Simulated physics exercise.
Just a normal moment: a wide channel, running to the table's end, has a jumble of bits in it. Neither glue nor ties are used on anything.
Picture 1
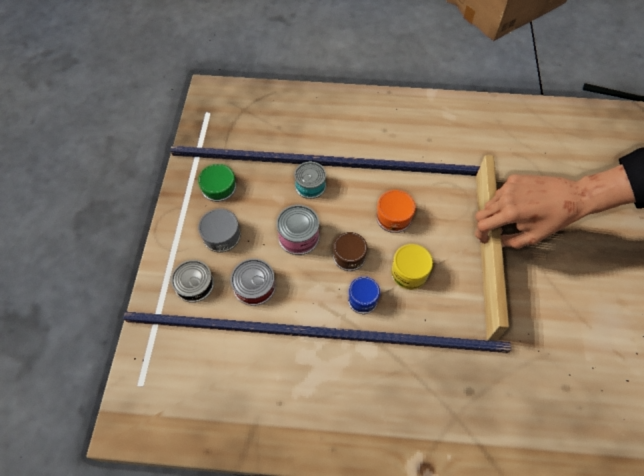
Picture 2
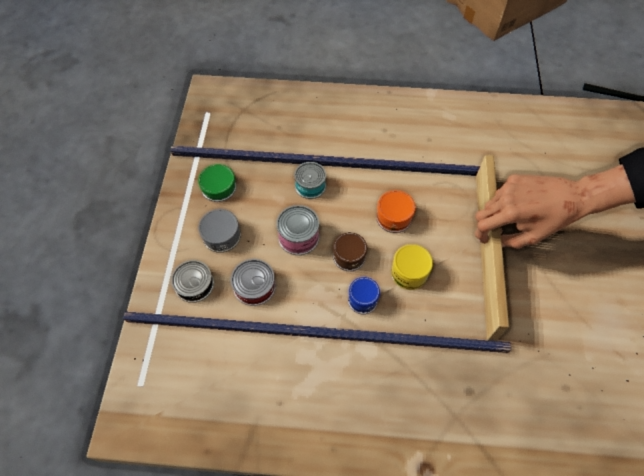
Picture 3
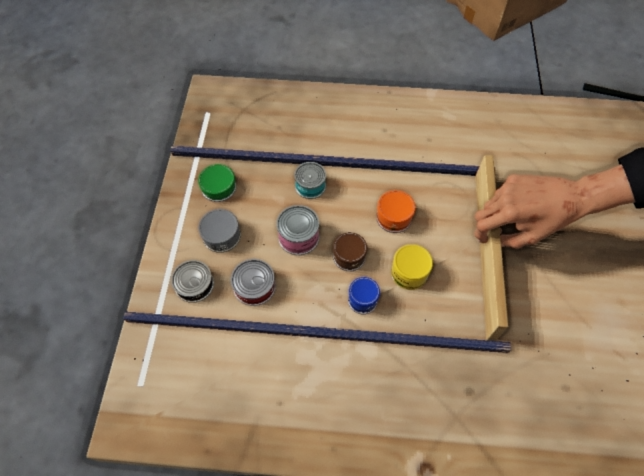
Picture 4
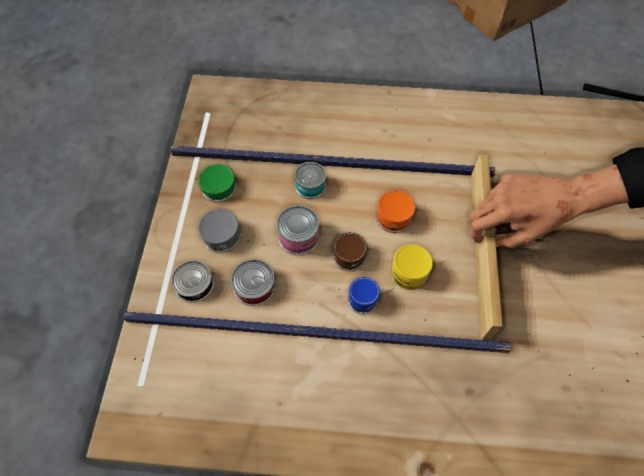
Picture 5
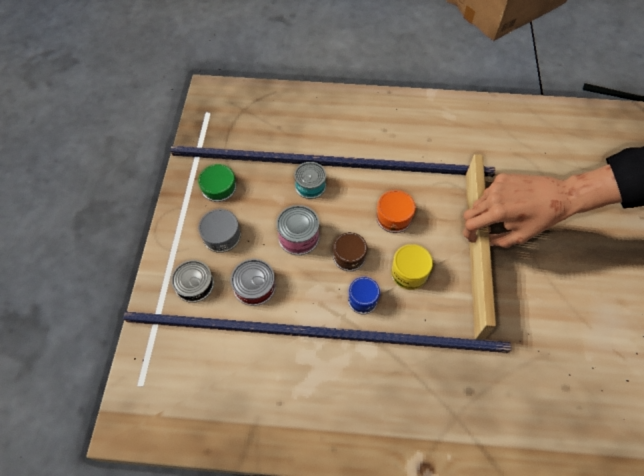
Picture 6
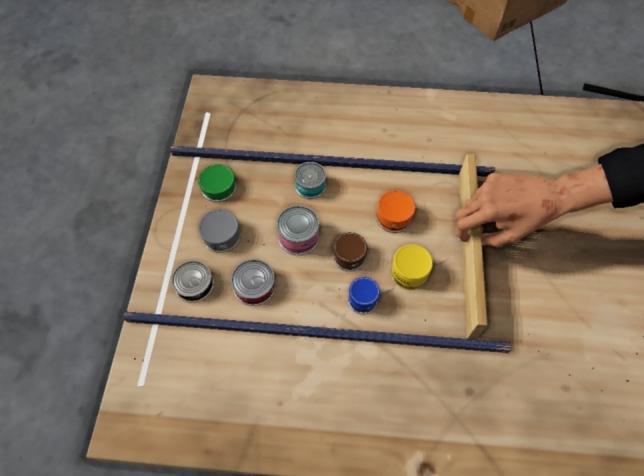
A hand easing a wooden board slightly left along a railed channel on a table, the scattered colourful round pots staying still.
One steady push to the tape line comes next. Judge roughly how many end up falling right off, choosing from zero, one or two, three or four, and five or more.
Over the end go more than four.
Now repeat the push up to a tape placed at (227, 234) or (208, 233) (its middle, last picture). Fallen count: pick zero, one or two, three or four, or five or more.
Counts by place: One or two, then either one or two.
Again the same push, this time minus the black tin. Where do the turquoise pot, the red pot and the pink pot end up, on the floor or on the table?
Turquoise pot still up; red pot down; pink pot down.
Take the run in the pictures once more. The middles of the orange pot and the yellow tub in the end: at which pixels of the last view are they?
Result: One about (167, 193), other about (150, 258).
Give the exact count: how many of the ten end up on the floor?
That would be exactly 5.
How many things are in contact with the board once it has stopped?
The count in contact is 5.
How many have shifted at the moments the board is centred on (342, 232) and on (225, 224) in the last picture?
I count 5 first and 10 after.
Soon after, none off yet; black tin at rest near (193, 281); green pot at rest near (218, 183); grey pot at rest near (220, 231).
By the end, the number that fall off is five or more; fallen, pink pot, red pot, grey pot, green pot and black tin.
